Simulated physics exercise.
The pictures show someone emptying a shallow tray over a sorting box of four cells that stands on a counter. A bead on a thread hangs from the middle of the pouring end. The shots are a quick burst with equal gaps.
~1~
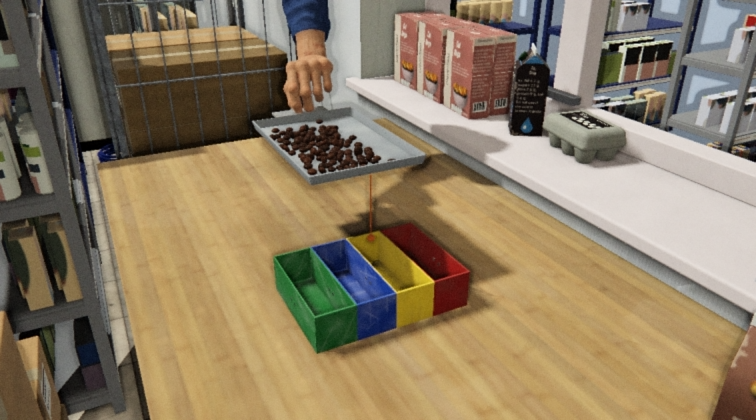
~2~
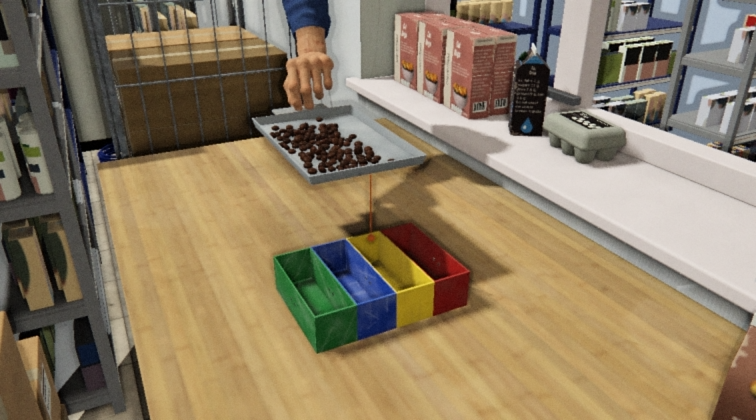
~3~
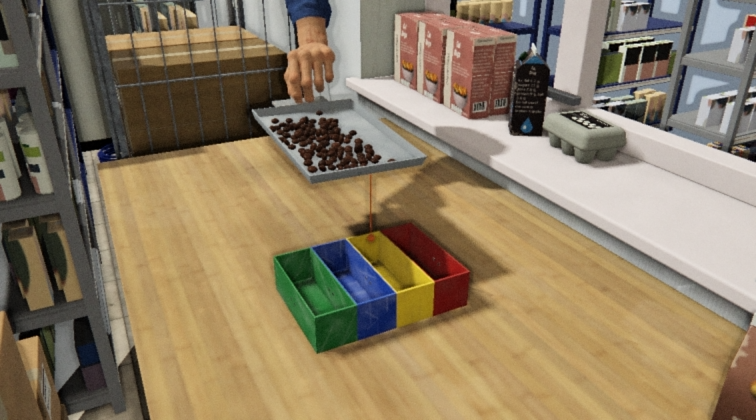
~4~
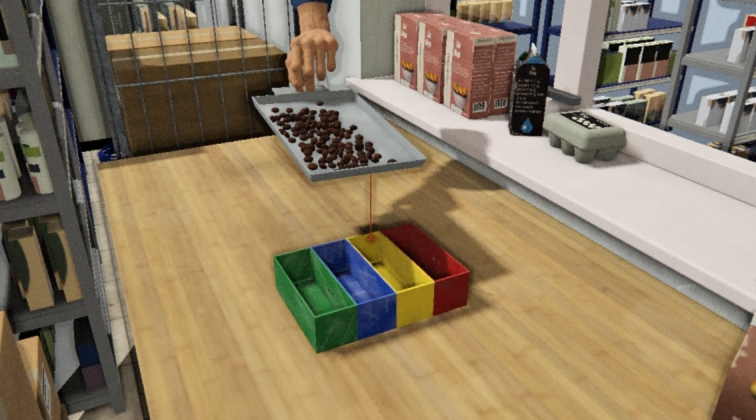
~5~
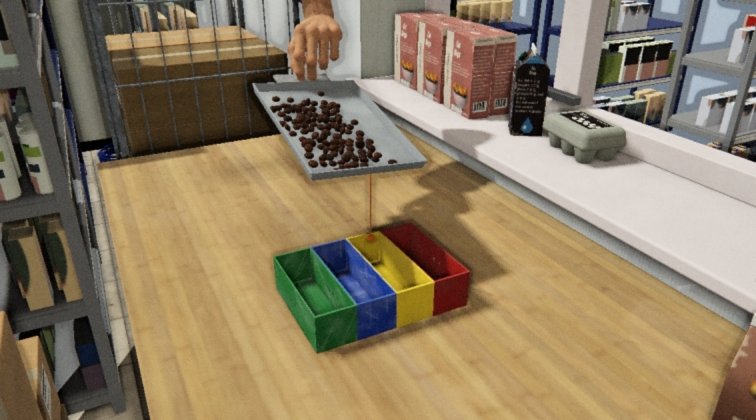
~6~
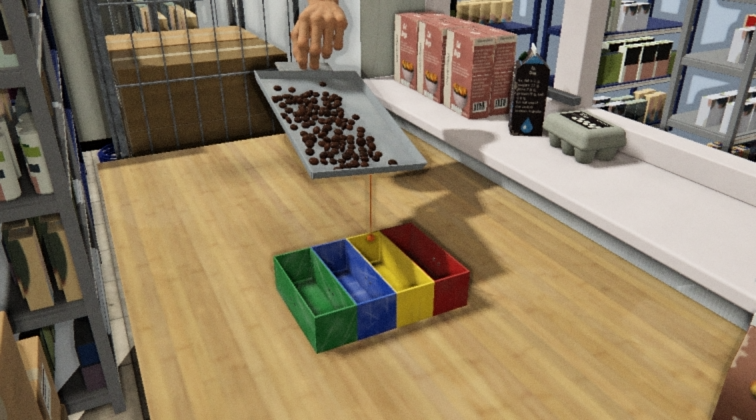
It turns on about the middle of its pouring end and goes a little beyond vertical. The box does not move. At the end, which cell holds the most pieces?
It favours the red compartment.
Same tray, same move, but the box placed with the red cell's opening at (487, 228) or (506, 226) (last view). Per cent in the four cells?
Roughly 100 per cent, and 80 per cent.
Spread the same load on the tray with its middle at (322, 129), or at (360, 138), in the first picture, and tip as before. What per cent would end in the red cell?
About 50 and 60 per cent.
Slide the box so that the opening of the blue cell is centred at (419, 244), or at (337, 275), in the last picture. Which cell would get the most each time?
First the cell in blue, then that red cell.
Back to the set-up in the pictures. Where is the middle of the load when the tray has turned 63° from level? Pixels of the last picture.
At about (386, 153).
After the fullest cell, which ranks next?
In second place: The yellow one.
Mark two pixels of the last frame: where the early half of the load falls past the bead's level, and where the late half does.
Early half (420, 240), late half (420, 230).
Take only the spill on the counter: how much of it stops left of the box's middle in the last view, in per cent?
Near 0 %.
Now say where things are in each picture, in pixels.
The first frame shows corners of the pouring end near (311, 175) and (423, 154), level; middle of the load near (324, 143), flat chocolate drops; bead on its thread near (371, 238); green cell near (336, 326); blue cell near (377, 313); yellow cell near (415, 301); red cell near (451, 290).
The second frame shows corners of the pouring end near (311, 175) and (423, 154), level; middle of the load near (324, 142).
The third frame shows corners of the pouring end near (312, 174) and (423, 156), tipped barely, lowest at the right corner; middle of the load near (324, 138).
The fourth frame shows corners of the pouring end near (312, 173) and (423, 157), tipped a little, lowest at the right corner; middle of the load near (325, 132).
The fifth frame shows corners of the pouring end near (313, 171) and (424, 159), tipped a little, lowest at the right corner; middle of the load near (326, 127).
The sixth frame shows corners of the pouring end near (314, 170) and (424, 161), tipped clearly, lowest at the right corner; middle of the load near (327, 122); green cell near (336, 326); blue cell near (377, 313); yellow cell near (415, 301); red cell near (451, 290).
Shortly afterwards, tray tipped steeply; all but a few on the tray; only a few in the red cell; only a few in the yellow cell; a little falling or outside the box.
Next, tray tipped past a quarter turn; only a few on the tray; near half in the red cell; near a quarter in the yellow cell; only a few in the blue cell; near a third falling or outside the box.
Some moments later, tray tipped past a quarter turn; near half in the red cell; near a quarter in the yellow cell; only a few in the blue cell; near a quarter falling or outside the box.
In the end, tray tipped past a quarter turn; near half in the red cell; near a quarter in the yellow cell; only a few in the blue cell; none at all in the green cell; near a quarter outside the box.
